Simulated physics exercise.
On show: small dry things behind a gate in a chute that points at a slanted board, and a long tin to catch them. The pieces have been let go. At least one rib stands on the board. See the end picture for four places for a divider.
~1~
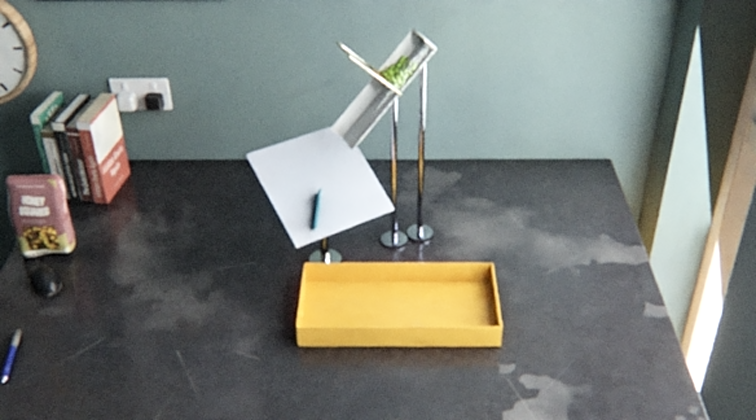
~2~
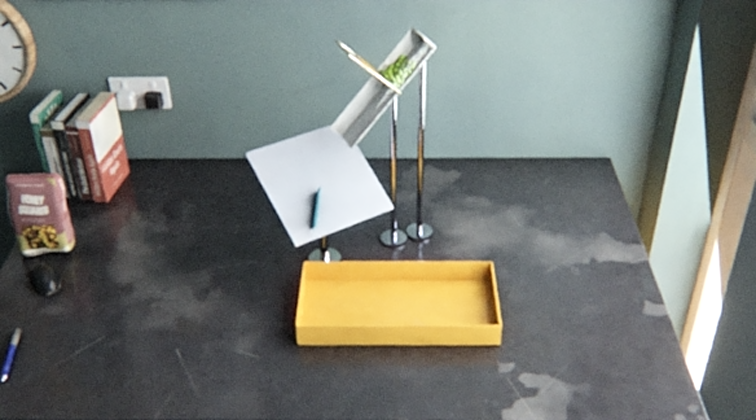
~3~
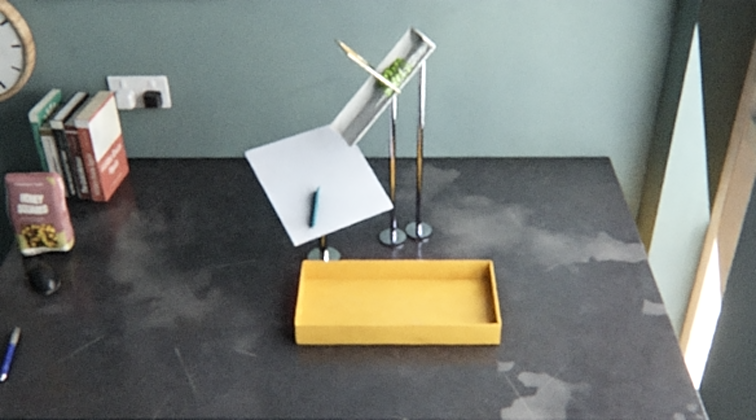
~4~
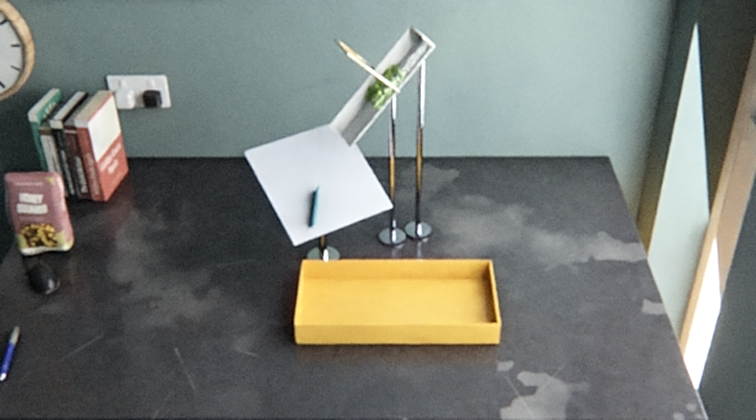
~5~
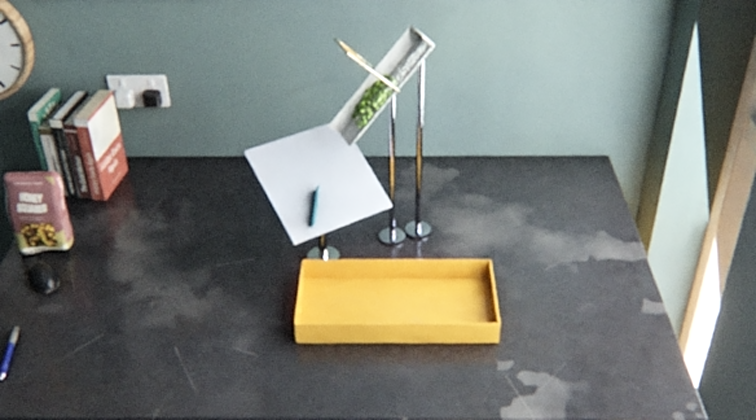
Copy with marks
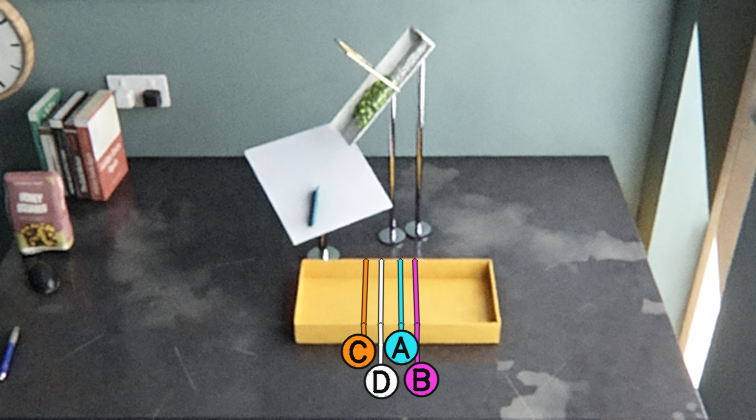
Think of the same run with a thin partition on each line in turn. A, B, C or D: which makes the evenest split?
Line C.
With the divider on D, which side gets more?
Left.
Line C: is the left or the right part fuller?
Left.
On the marked copy, line A crosses the front rim at (401, 324); line B crosses the front rim at (417, 324); line C crosses the front rim at (363, 324); line D crosses the front rim at (380, 324).
With A, of what is caught, almost all on the left of the divider, about a tenth on the right.
With B, of what is caught, almost all on the left of the divider, just a few on the right.
With C, of what is caught, roughly two thirds on the left of the divider, roughly a third on the right.
With D, of what is caught, the larger part on the left of the divider, about a tenth on the right.
